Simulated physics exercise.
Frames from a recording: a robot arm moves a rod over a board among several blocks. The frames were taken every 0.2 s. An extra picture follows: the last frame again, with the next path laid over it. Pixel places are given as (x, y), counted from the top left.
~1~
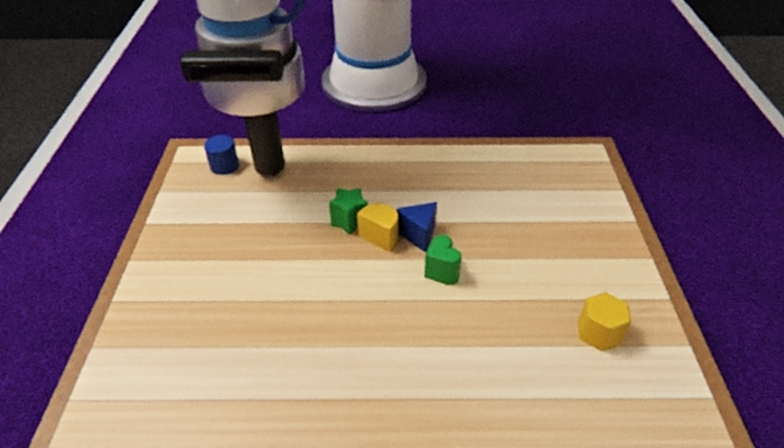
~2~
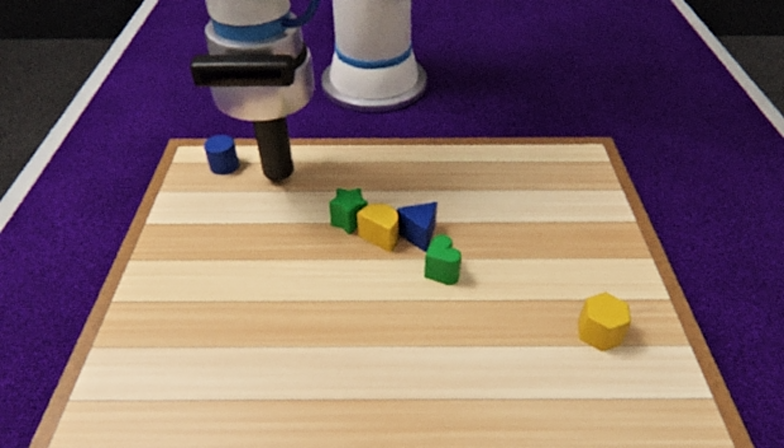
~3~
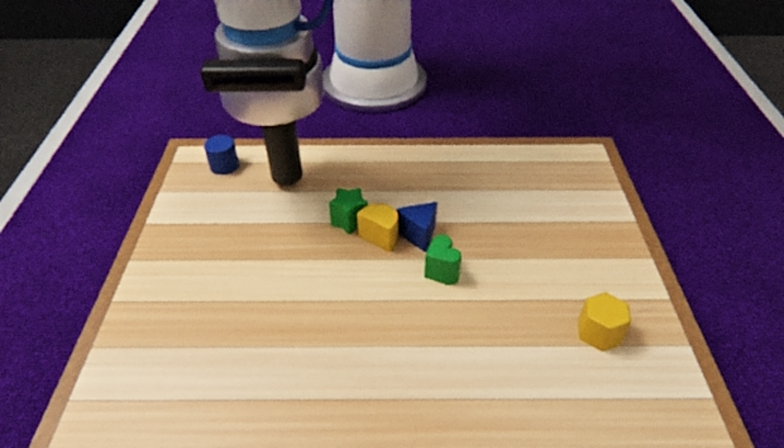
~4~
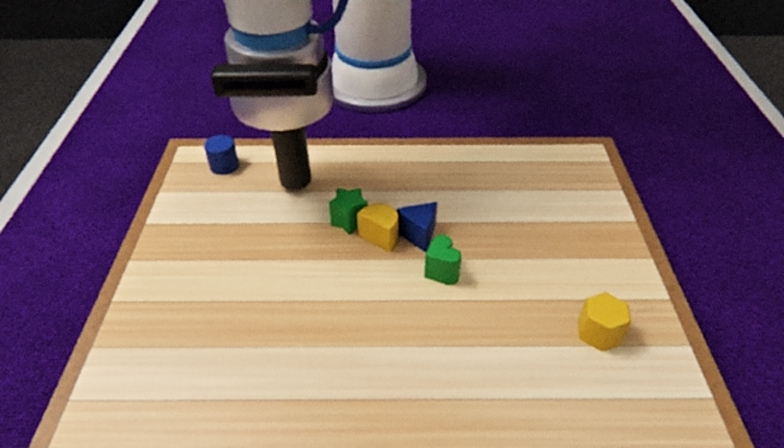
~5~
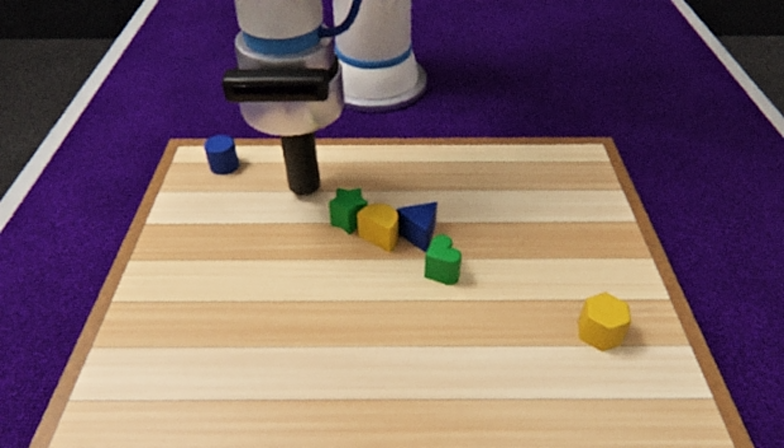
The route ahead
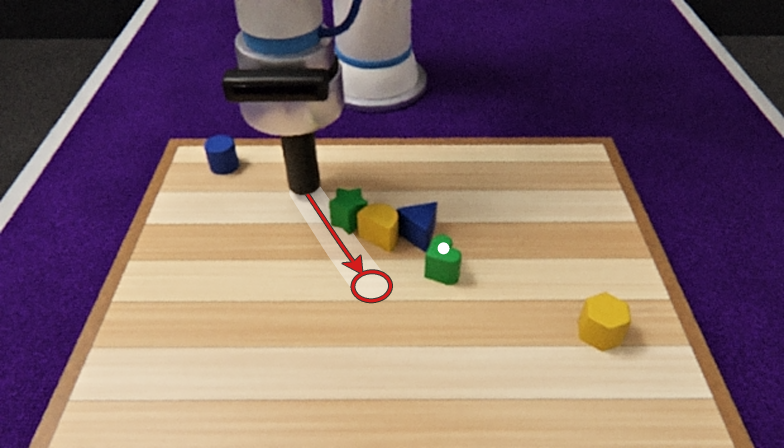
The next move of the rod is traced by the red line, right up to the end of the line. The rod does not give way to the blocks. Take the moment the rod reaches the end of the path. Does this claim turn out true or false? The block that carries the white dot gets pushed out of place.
The claim does not hold.
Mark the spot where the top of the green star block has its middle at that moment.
Just about (389, 237).
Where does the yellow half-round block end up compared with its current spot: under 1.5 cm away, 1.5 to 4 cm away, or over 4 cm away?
Over 4 cm.
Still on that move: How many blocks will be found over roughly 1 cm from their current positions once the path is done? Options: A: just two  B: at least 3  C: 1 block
That would be B.
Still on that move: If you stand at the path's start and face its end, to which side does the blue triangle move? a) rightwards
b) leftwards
The one that fits is b, leftwards.
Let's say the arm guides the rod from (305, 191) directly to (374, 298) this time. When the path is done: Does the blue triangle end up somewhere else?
Yes
Drawn move, straight from (305, 191) to (372, 286); the dot is on the green heart-shaped block.
The first path, step by step. One third of the way, rod (324, 213); green star block (353, 200).
Two thirds of the way, rod (346, 245); green star block (376, 222), turned 35° anticlockwise; yellow half-round block (410, 227), turned 35° anticlockwise; blue triangle (430, 211).
At the end, rod (371, 279); green star block (389, 237), turned 65° anticlockwise; yellow half-round block (424, 230), turned 65° anticlockwise; blue triangle (433, 209), turned 20° anticlockwise; green heart-shaped block still.
